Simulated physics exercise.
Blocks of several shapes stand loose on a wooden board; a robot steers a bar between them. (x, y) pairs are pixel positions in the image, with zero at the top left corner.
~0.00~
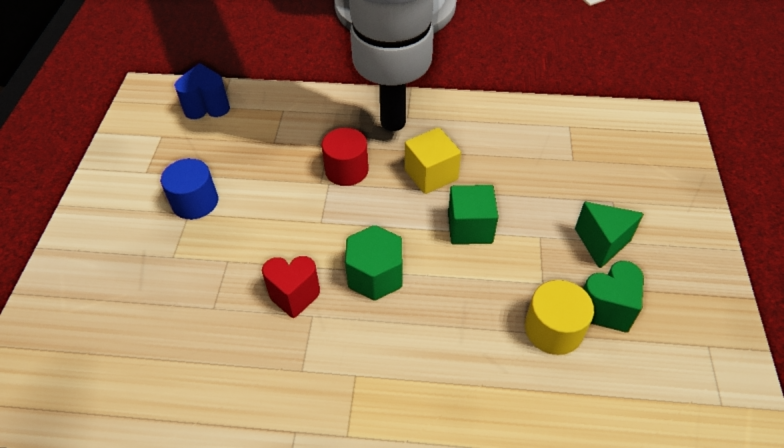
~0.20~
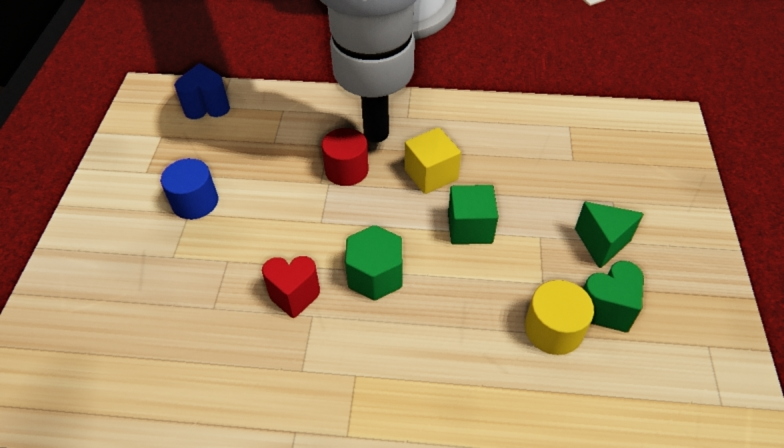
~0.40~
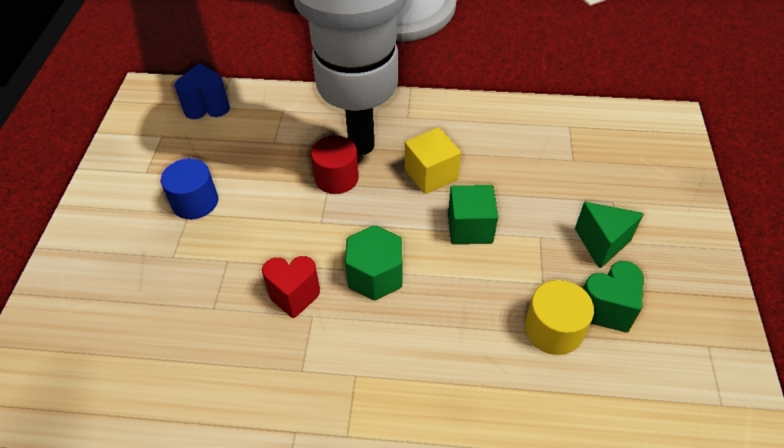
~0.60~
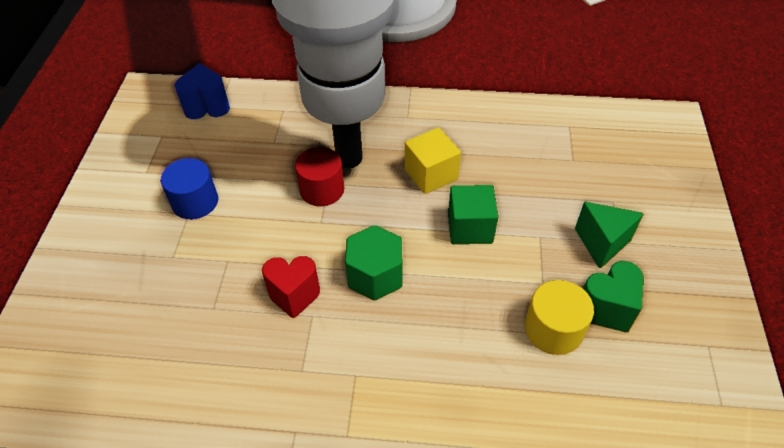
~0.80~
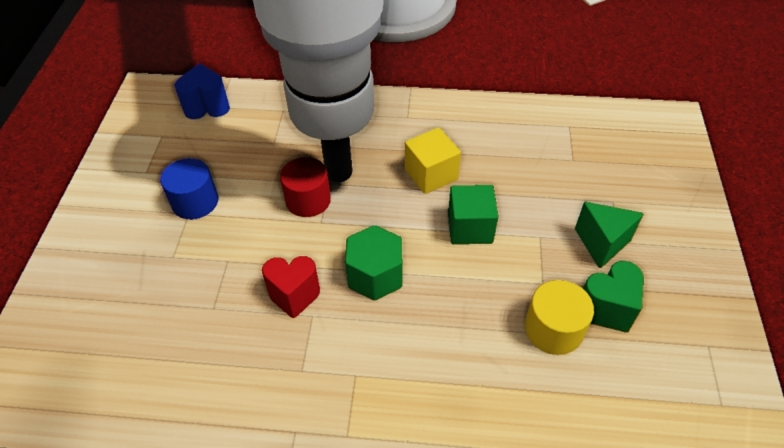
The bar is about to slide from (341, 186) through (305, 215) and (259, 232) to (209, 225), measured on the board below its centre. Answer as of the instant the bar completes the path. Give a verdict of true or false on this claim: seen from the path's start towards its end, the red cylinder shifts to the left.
The statement is incorrect.
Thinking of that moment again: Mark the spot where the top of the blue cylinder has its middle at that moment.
It should be at (149, 159) by then.
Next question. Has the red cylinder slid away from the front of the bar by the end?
In short: No.
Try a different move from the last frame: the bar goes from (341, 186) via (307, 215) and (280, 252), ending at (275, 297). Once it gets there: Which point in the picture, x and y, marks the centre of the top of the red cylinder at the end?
I think it will end close to (247, 199).
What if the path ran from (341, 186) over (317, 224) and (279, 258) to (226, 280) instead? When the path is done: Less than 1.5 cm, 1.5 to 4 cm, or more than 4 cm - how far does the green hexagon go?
The green hexagon moves under 1.5 cm.
On the path given first. One third of the way, bar (303, 204); red cylinder (261, 192).
Two thirds of the way, bar (254, 220); blue cylinder (182, 173); red cylinder (215, 195).
At the end, bar (205, 213); blue cylinder (149, 159); red heart-shaped block still; red cylinder (164, 190).
